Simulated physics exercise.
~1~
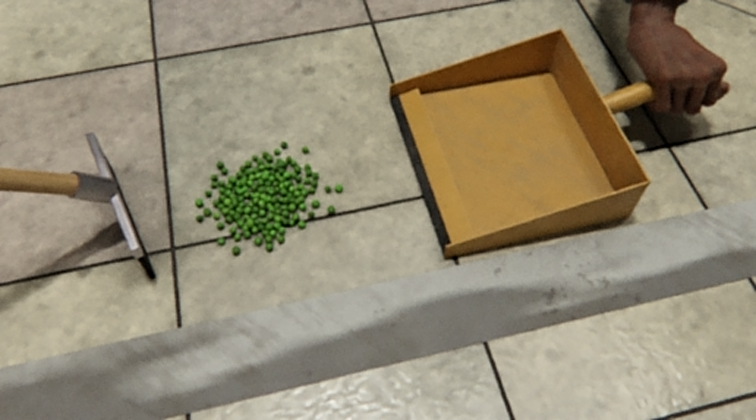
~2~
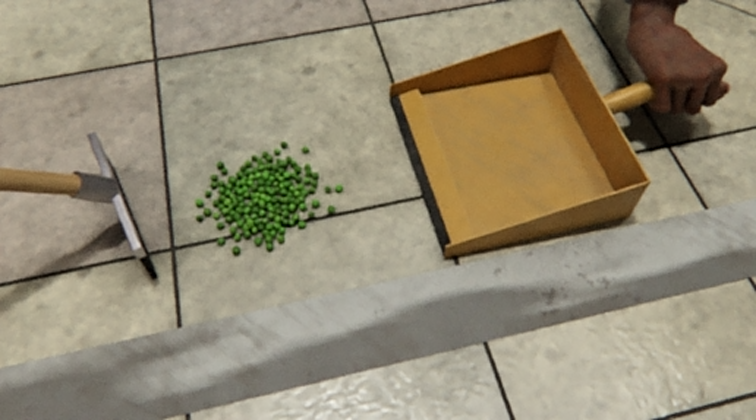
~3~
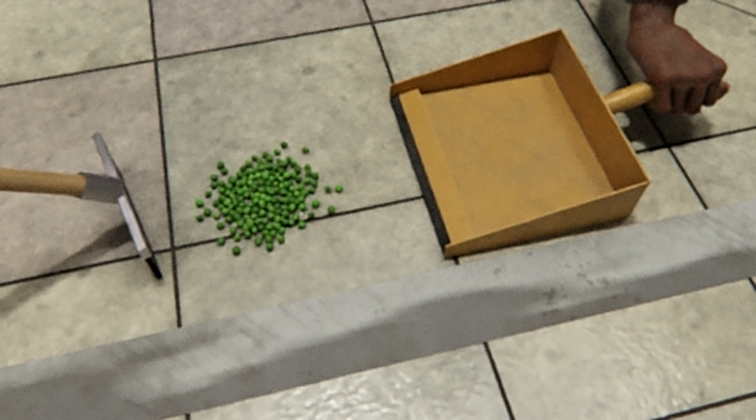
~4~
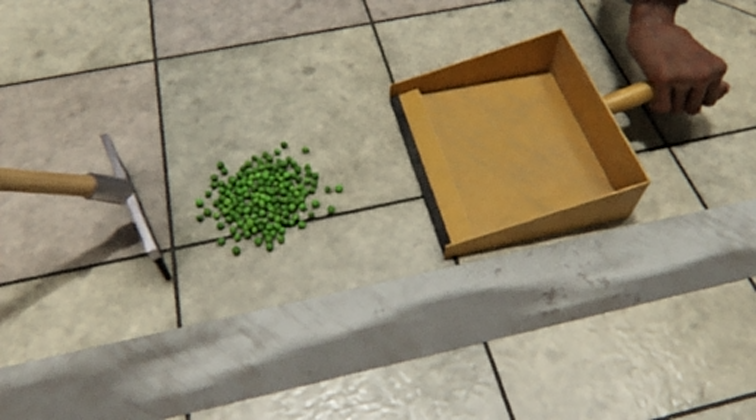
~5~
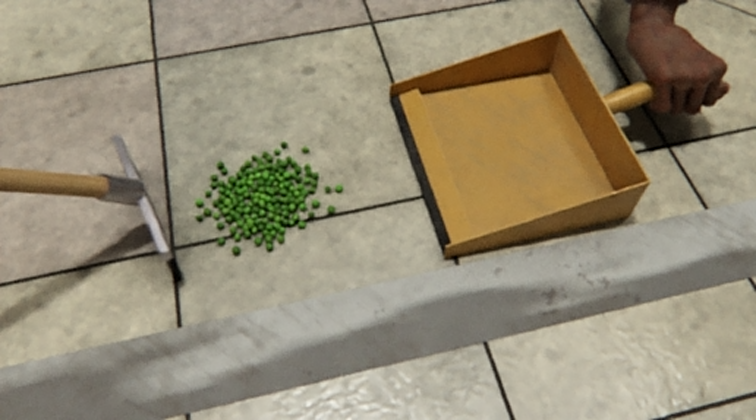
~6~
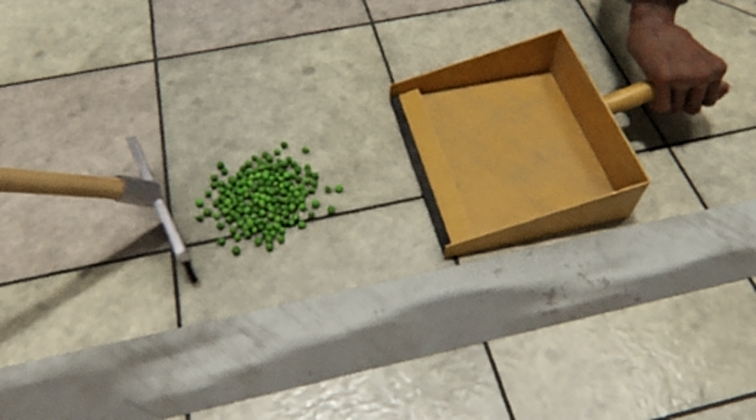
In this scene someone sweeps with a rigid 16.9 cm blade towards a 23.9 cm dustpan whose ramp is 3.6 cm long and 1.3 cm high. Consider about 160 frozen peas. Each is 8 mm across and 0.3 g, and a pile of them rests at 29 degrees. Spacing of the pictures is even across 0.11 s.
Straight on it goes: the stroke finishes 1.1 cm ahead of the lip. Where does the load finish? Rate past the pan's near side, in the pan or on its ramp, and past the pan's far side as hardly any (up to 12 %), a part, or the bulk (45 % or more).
Near side: Hardly any, pan: Hardly any, far side: Hardly any.
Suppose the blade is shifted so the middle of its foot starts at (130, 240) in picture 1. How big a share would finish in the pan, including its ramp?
0 per cent, roughly.
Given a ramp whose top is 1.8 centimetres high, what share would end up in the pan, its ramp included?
0 %.
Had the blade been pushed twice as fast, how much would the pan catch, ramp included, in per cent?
Share: Close to 20 %.
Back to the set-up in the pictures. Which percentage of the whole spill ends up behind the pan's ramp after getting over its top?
Around 0 percent.
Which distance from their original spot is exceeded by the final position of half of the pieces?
Somewhere around 14 centimetres.
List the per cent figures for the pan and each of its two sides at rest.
Near: 5; pan: 5; far: 10 (percent).
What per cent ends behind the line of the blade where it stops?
35 %.
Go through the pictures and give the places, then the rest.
The first frame shows blade from (137, 252) to (94, 142), moved 0.0 cm, 0 of the pieces shifted so far; middle of the pieces at (263, 197); pan at (517, 151).
The second frame shows blade from (139, 252) to (95, 142), moved 0.2 cm, 0 of the pieces shifted so far; middle of the pieces at (263, 197).
The third frame shows blade from (144, 252) to (100, 142), moved 0.7 cm, 0 of the pieces shifted so far; middle of the pieces at (263, 197).
The fourth frame shows blade from (154, 253) to (109, 143), moved 1.7 cm, 0 of the pieces shifted so far; middle of the pieces at (263, 197).
The fifth frame shows blade from (166, 254) to (120, 144), moved 3.0 cm, 0 of the pieces shifted so far; middle of the pieces at (263, 197).
The sixth frame shows blade from (182, 256) to (134, 145), moved 4.7 cm, 0 of the pieces shifted so far; middle of the pieces at (263, 197); pan at (517, 151).
Then, 0.19 s after the last picture, middle of the blade 16 cm from the lip; 0 % over the lip, far side 0 %, near side 0 %.
Then, 0.32 s after the last picture, middle of the blade 7 cm from the lip; 0 % over the lip, far side 5 %, near side 0 %.
Then, 0.57 s after the last picture, middle of the blade 3 cm from the lip; 5 % over the lip, far side 10 %, near side 5 %.
In the end, near side 5 %, pan 5 %, far side 10 %, in front of the lip or behind the blade 85 %.
